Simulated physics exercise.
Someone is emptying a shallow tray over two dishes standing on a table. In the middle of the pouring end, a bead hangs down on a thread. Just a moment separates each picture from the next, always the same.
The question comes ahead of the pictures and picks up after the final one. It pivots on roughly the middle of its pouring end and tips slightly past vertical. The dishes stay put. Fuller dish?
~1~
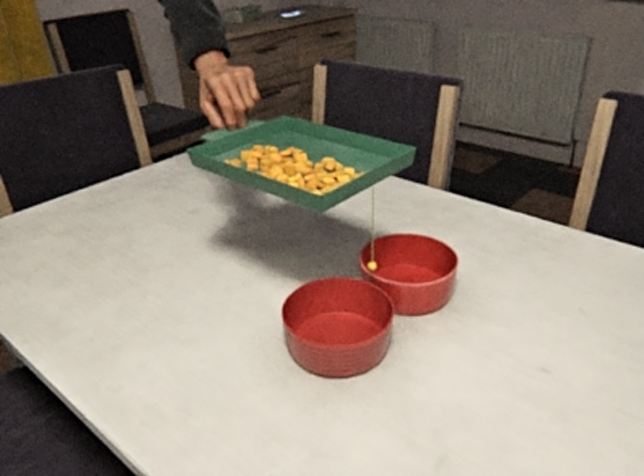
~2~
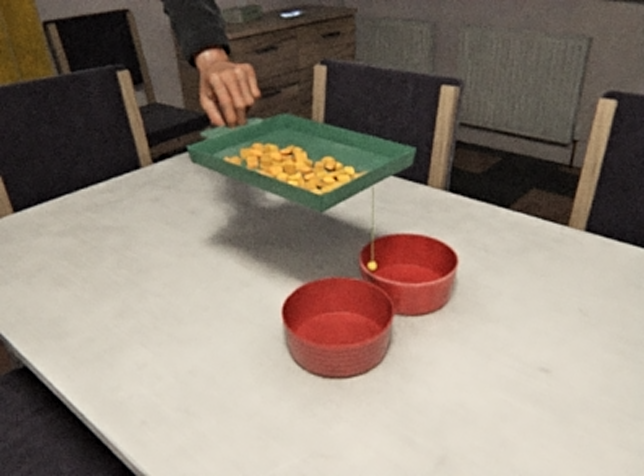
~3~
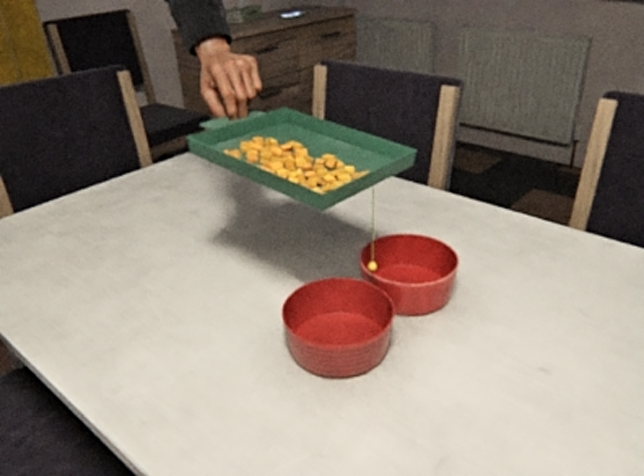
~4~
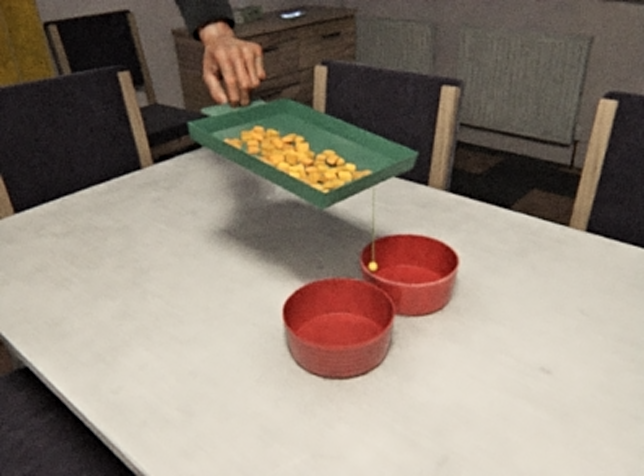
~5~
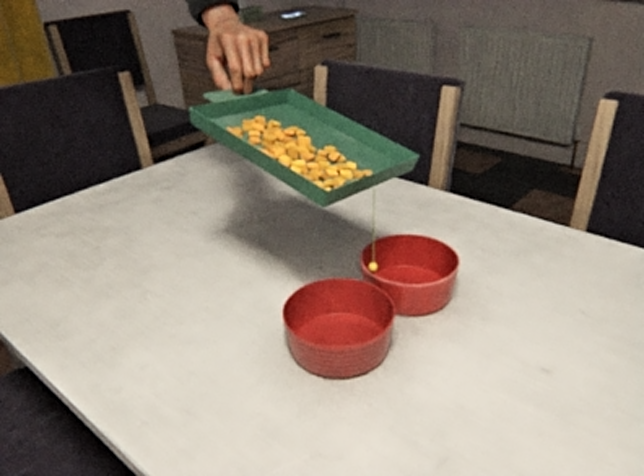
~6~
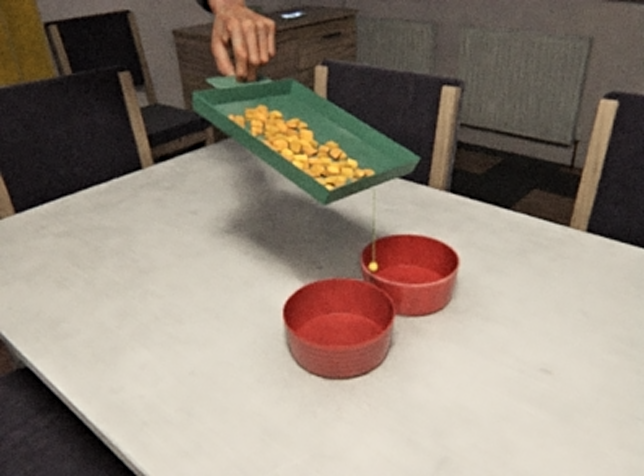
Right-hand.
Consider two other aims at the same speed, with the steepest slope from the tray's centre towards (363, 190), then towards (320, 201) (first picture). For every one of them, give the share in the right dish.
Roughly 10 percent, then 0 percent.
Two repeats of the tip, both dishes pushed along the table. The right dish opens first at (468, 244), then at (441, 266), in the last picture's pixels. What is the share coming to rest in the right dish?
Trial 1 around 0 percent, trial 2 around 80 percent.
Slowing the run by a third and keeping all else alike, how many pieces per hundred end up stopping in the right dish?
Close to 80 per cent.
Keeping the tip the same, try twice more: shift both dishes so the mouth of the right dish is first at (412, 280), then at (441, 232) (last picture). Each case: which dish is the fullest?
First try: The rightmost dish; second try: The leftmost dish.
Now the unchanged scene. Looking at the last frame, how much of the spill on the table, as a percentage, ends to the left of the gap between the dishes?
Some 0 %.
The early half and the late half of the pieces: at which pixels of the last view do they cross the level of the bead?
First part (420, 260), rest (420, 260).
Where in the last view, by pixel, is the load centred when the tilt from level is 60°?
In the last view, the load is centred close to (373, 156).
Soon after the last picture, tray tipped steeply; all on the tray.
A little later, tray tipped right over; nearly all on the tray; a small part in the right dish.
Later still, tray tipped past a quarter turn; most in the right dish; about a quarter outside both.
At rest, tray tipped past a quarter turn; none in the left dish; most in the right dish; about a quarter outside both.
